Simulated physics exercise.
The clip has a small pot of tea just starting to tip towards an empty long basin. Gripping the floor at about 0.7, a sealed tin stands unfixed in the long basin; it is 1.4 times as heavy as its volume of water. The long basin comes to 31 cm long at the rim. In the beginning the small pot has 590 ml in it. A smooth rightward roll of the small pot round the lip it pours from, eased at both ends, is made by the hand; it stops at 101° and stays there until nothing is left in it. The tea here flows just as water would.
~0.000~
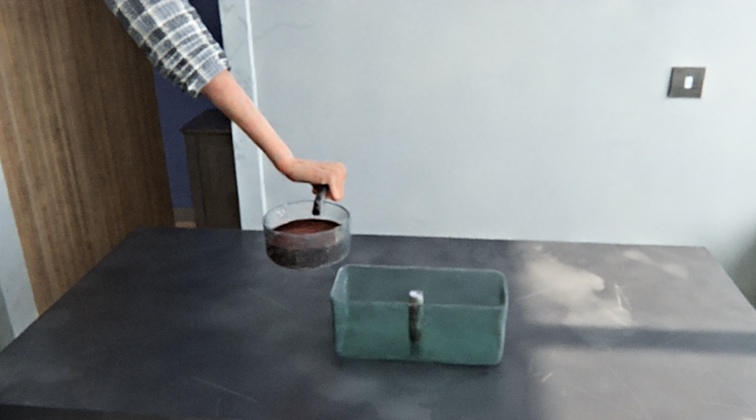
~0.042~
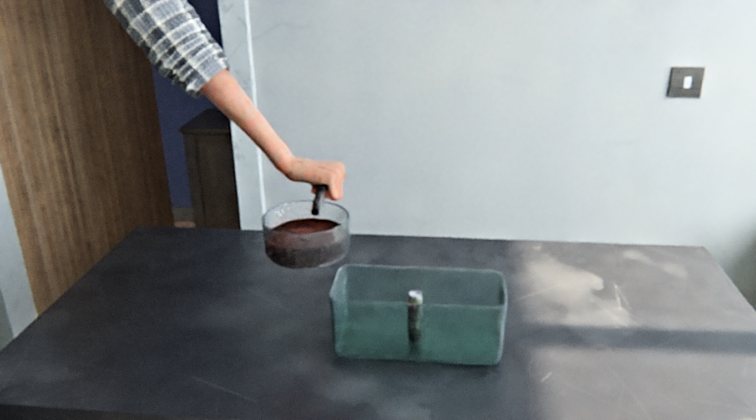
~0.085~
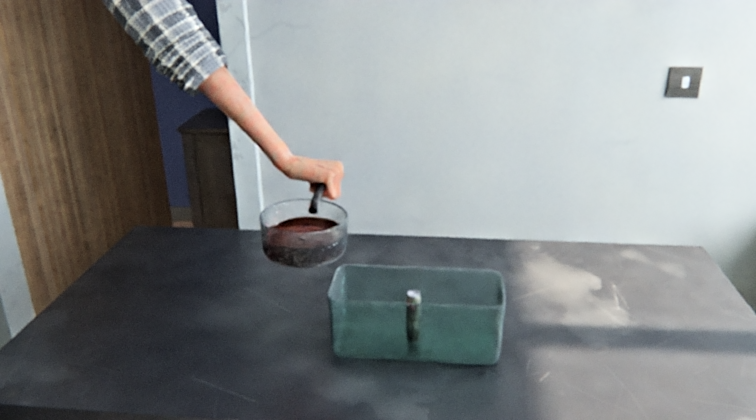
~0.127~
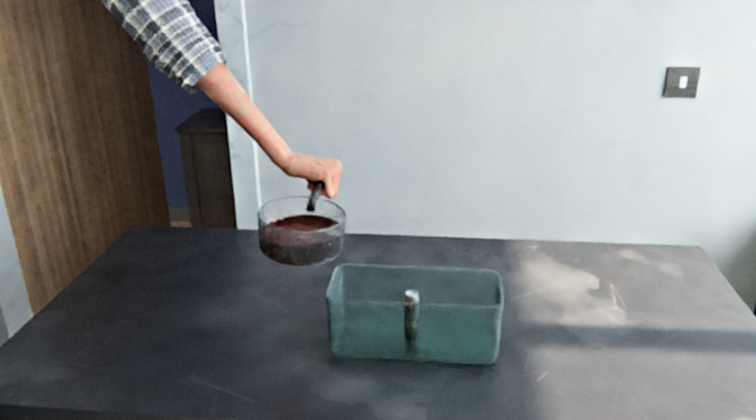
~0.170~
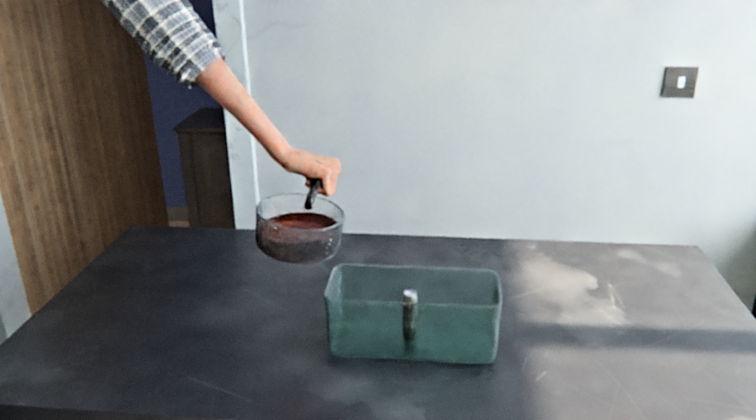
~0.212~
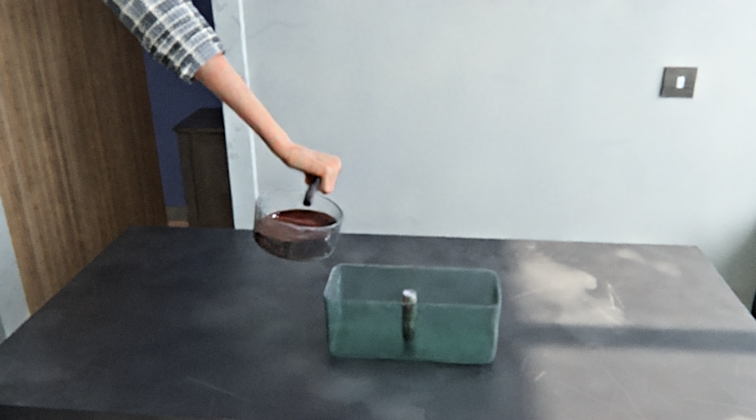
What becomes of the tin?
The tin is knocked over.
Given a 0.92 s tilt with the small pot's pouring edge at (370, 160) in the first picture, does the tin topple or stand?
Then it keeps standing.
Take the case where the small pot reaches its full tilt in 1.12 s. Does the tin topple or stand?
The tin tips over.
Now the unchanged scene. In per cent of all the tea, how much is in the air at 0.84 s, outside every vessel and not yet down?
Airborne share: Near 22 %.
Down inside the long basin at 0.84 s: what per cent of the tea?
Roughly 66 percent of it.
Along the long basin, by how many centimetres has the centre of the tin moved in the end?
The middle of the tin ends some 7.0 cm along the basin.
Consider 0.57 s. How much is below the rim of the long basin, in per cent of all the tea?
Roughly 1 percent.
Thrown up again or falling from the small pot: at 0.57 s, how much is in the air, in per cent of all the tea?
32 %.
Then, 0.57 s in, the tilt is 70° and 67 per cent is still to pour; the tin stands where it began.
Then, 0.84 s in, the tilt is 99° and 13 per cent is still to pour; the tin stands where it began.
Then, 1.12 s in, the tilt is 101° and 1 per cent is still to pour; the tin leans 51°.
Then, 1.42 s in, the tilt is 101° and 0 per cent is still to pour; the tin lies on its side.
Finally, the tin lies on its side.
